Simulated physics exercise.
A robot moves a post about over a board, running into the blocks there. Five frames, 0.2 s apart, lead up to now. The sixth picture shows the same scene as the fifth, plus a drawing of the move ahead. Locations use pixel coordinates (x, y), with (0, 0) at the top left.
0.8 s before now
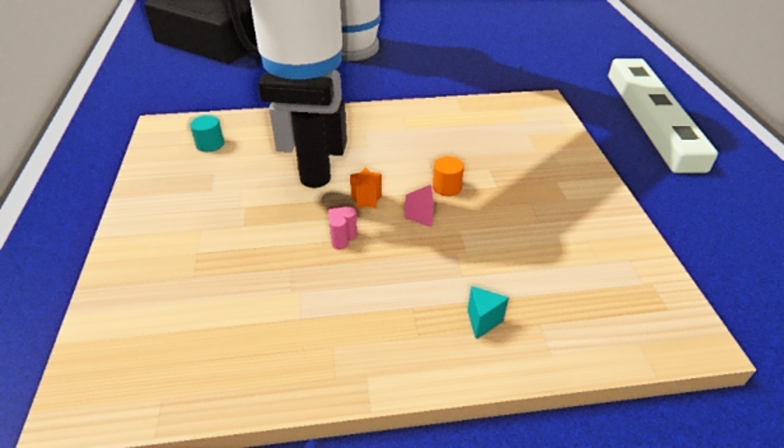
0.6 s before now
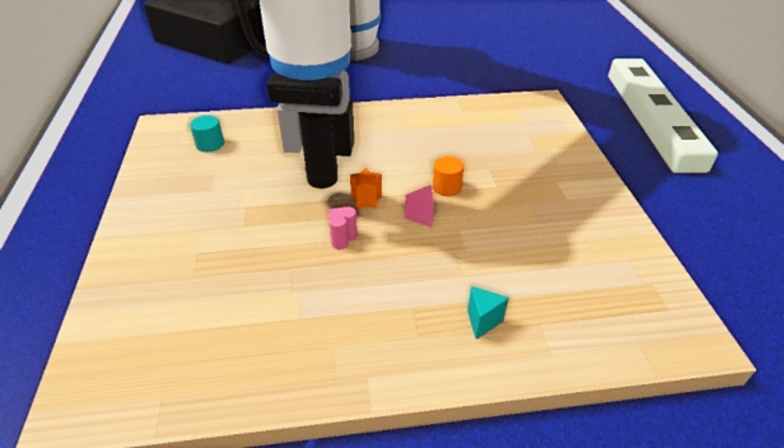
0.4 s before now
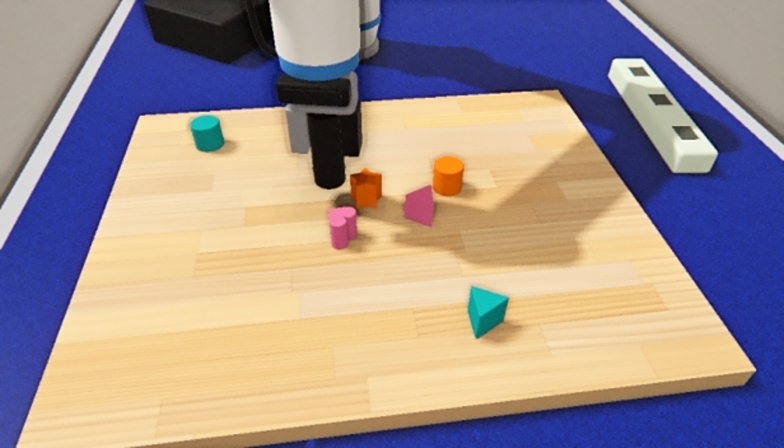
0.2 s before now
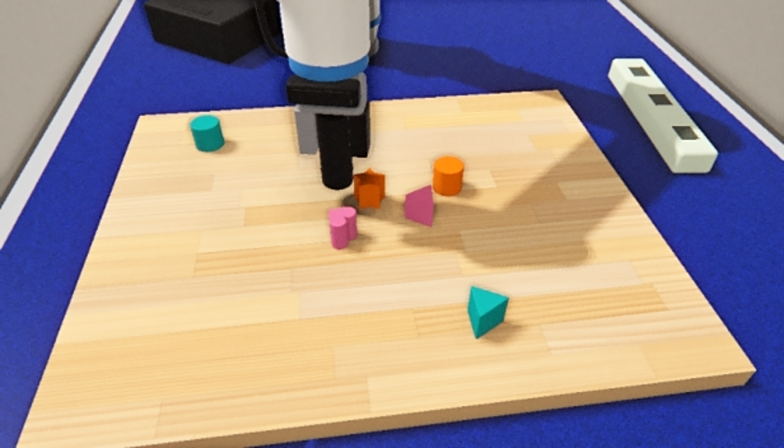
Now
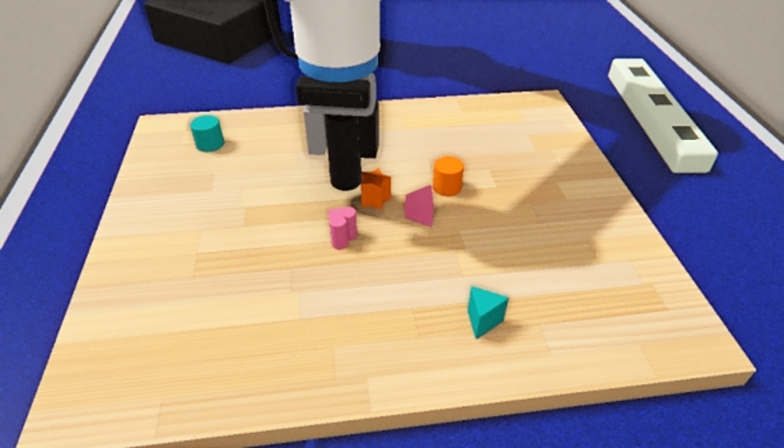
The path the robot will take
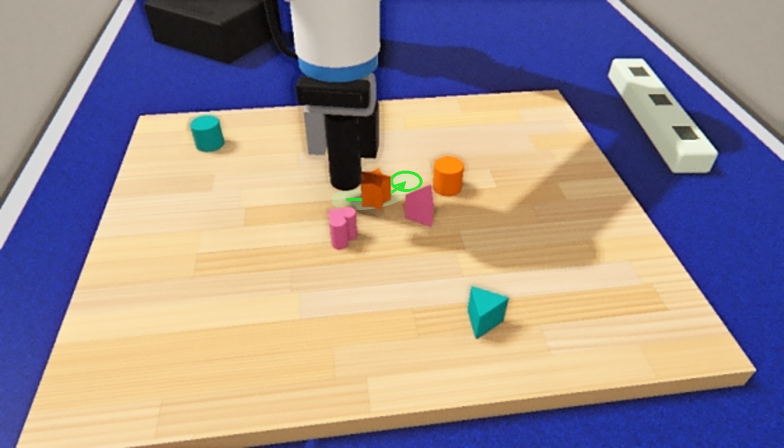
A robot arm sliding its black post slowly right across a wooden board, nudging an orange star block slightly to the right.
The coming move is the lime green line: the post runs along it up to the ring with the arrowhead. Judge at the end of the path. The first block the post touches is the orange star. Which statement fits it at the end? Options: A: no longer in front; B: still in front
The answer is A.
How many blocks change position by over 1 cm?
My count: 1.
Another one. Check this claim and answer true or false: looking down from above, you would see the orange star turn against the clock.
False
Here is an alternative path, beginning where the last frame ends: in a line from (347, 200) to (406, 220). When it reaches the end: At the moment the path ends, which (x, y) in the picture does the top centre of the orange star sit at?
Its top centre lands on (419, 181).
The line goes from (347, 200) through (371, 199) and (392, 192) to (406, 181).
On the path given first. Halfway along, post (382, 179); orange star (409, 175).
At the end, post (407, 164); orange star (425, 171), turned 50° clockwise; pink triangular piece unmoved; orange circular block (454, 164).
